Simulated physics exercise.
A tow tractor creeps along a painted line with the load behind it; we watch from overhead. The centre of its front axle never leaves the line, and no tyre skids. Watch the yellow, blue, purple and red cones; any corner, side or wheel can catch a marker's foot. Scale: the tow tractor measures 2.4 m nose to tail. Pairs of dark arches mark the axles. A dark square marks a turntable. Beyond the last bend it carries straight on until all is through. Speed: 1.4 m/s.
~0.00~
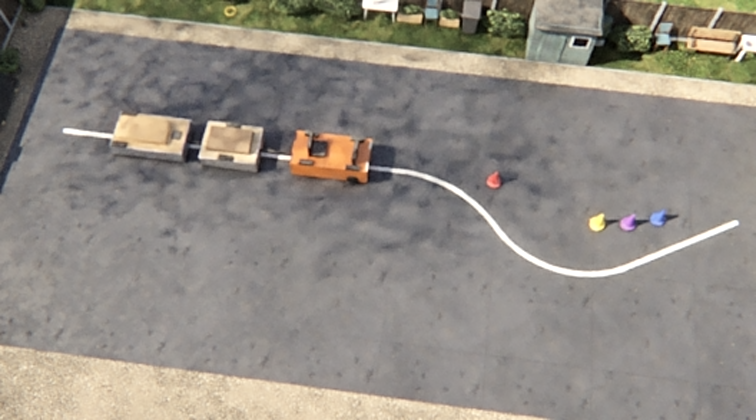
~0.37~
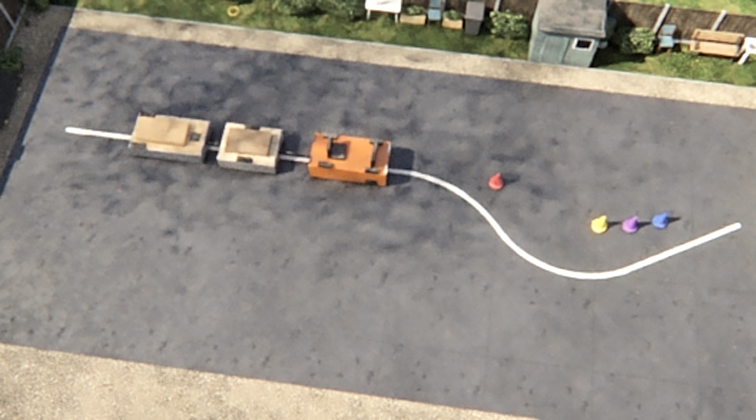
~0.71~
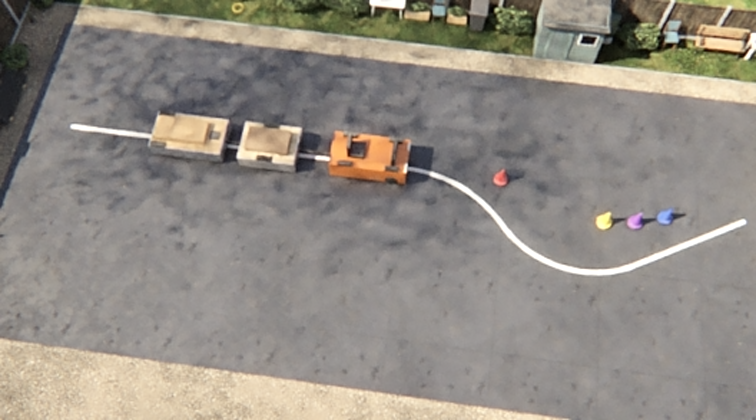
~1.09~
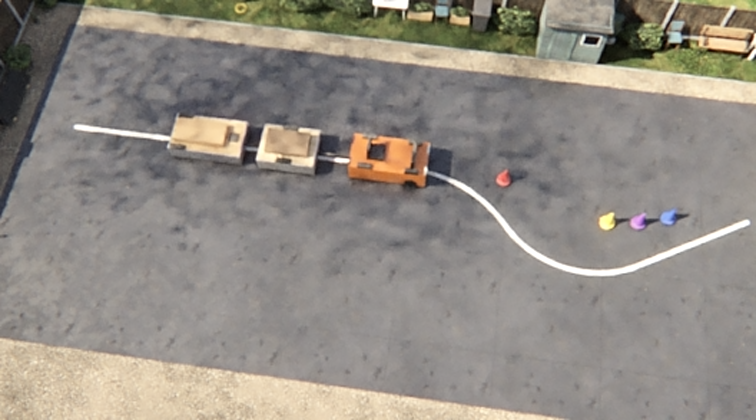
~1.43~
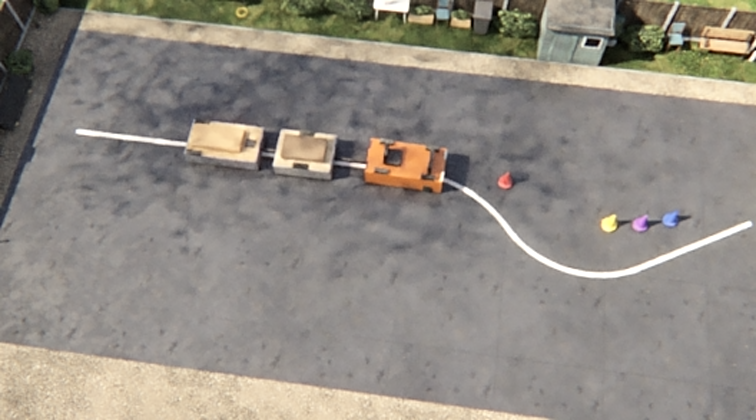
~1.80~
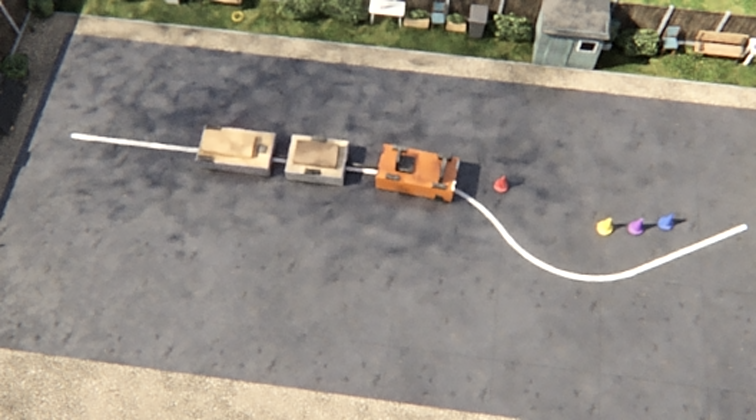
An orange tow tractor pulls two tan trailers rightward along a white line toward a red cone.
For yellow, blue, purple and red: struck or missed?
Yellow gets knocked, blue gets struck, purple takes a hit, red stays untouched.
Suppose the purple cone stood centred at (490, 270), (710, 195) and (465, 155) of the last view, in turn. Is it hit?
First missed, second missed, third clear.
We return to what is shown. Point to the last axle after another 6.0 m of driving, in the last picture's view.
Near (384, 170).
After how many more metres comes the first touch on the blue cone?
About 11.5 m.
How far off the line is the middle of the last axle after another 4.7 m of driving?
Some 5 cm off it.
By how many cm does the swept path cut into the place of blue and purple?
Blue 25, purple 25.
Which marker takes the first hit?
The purple one.
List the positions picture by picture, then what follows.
The first picture shows nose (365, 155); last axle (124, 129); still straight; yellow (599, 222), blue (659, 217), purple (630, 222), red (495, 179); 2 trailers.
The second picture shows nose (384, 158); last axle (143, 130); still straight.
The third picture shows nose (403, 156); last axle (162, 129); still straight.
The fourth picture shows nose (423, 159); last axle (182, 131); still straight.
The fifth picture shows nose (440, 165); last axle (198, 137); turned 1°.
The sixth picture shows nose (452, 174); last axle (209, 143); turned 5°; yellow (606, 226), blue (667, 221), purple (637, 226), red (502, 183).
Then, 2.8 s in, the last axle is at (251, 148) of the last picture, on the line; red has been passed with 10 cm to spare.
Then, 9.3 s in, the last axle is at (505, 225) of the last picture, 10 cm off the line; the first trailer has hit purple.
Then, 10.0 s in, the last axle is at (536, 234) of the last picture, 45 cm off the line; the first trailer has hit blue.
Then, 10.6 s in, the last axle is at (564, 240) of the last picture, 80 cm off the line; the second trailer has hit yellow.
Then, 14.5 s in, the last axle is at (736, 218) of the last picture, 20 cm off the line; 3 of 4 struck in all.
